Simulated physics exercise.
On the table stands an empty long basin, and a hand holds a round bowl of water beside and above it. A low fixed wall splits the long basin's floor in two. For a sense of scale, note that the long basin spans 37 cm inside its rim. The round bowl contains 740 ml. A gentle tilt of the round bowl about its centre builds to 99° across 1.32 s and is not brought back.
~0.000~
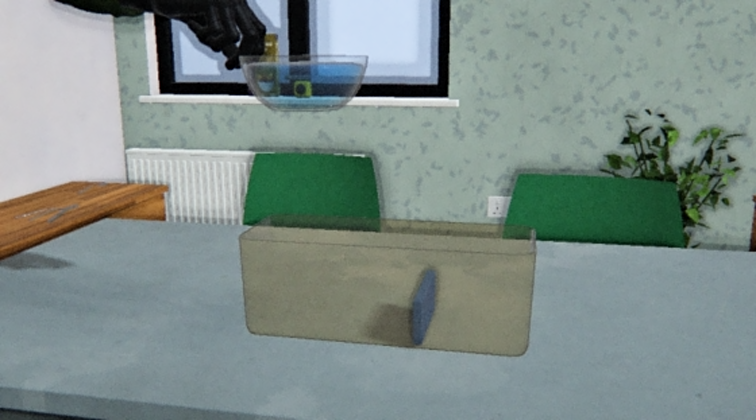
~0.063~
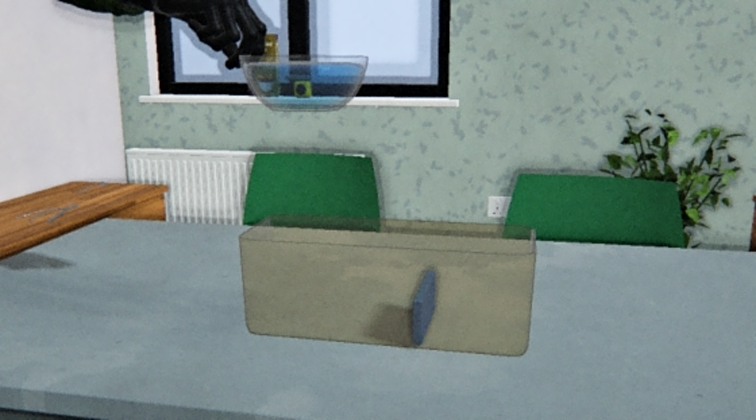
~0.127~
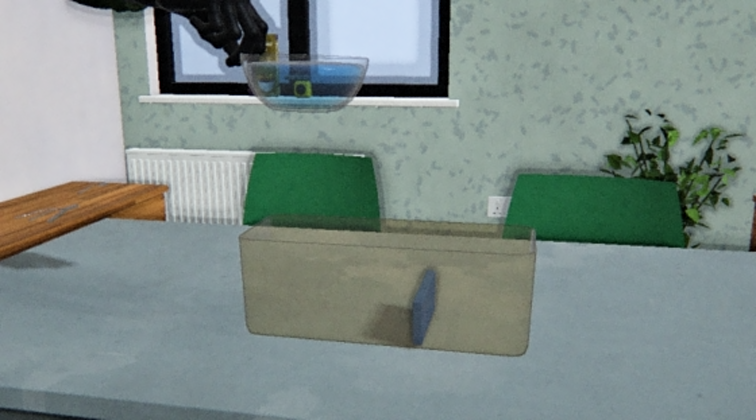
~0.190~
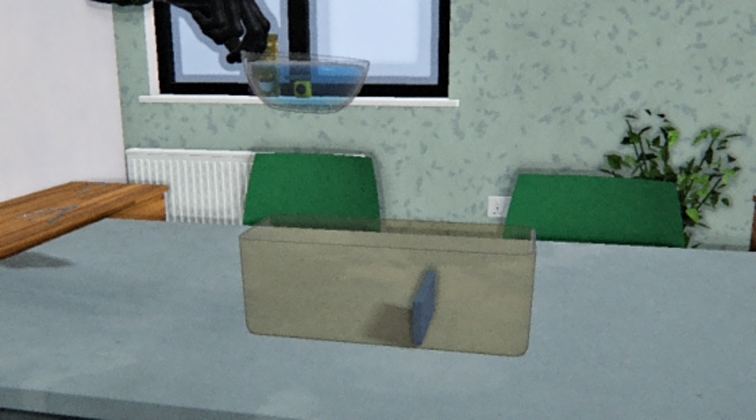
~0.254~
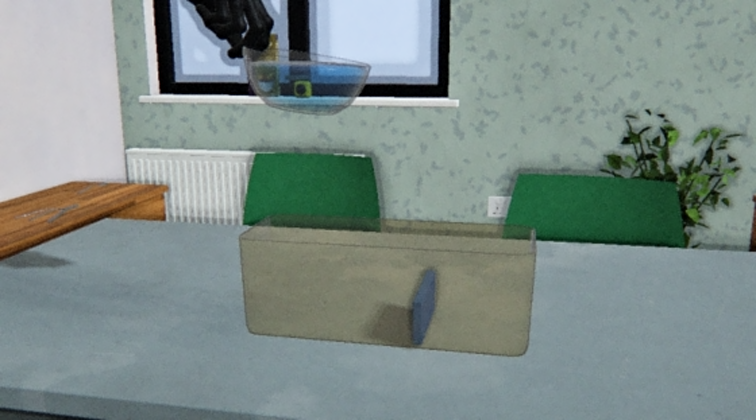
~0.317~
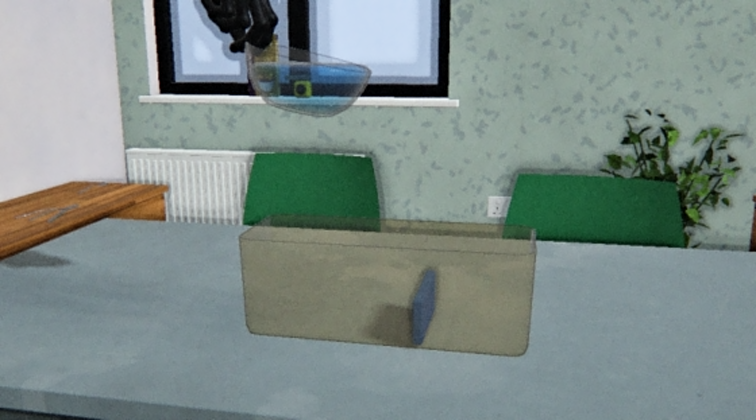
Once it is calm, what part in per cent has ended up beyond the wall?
About 58 per cent ends up there.
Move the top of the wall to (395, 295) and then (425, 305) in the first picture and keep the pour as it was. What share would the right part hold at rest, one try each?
One try each: Around 80 percent and then around 55 percent.
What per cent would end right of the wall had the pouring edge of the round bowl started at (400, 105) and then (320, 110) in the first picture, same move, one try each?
The first try gives 80 percent and the second 0 percent.
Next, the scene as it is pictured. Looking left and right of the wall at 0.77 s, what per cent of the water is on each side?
About 7 left, 16 right.
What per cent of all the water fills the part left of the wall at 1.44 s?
Roughly 42 per cent.
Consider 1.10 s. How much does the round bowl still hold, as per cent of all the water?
About 2 per cent.
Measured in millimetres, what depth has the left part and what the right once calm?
Left part: About 10 mm; right part: About 26 mm.
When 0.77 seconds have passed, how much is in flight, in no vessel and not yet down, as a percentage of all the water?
Share: Roughly 40 per cent.
After 0.77 s the tilt is 62° and 37 per cent is still to pour, 7 is left of the wall and 17 right of it.
After 1.10 s the tilt is 92° and 2 per cent is still to pour, 33 is left of the wall and 57 right of it.
After 1.44 s the tilt is 99° and 0 per cent is still to pour, 42 is left of the wall and 58 right of it.
After 1.82 s the tilt is 99° and 0 per cent is still to pour, 41 is left of the wall and 58 right of it.
In the end 41 per cent lies left of the wall, 58 right of it and 1 outside.
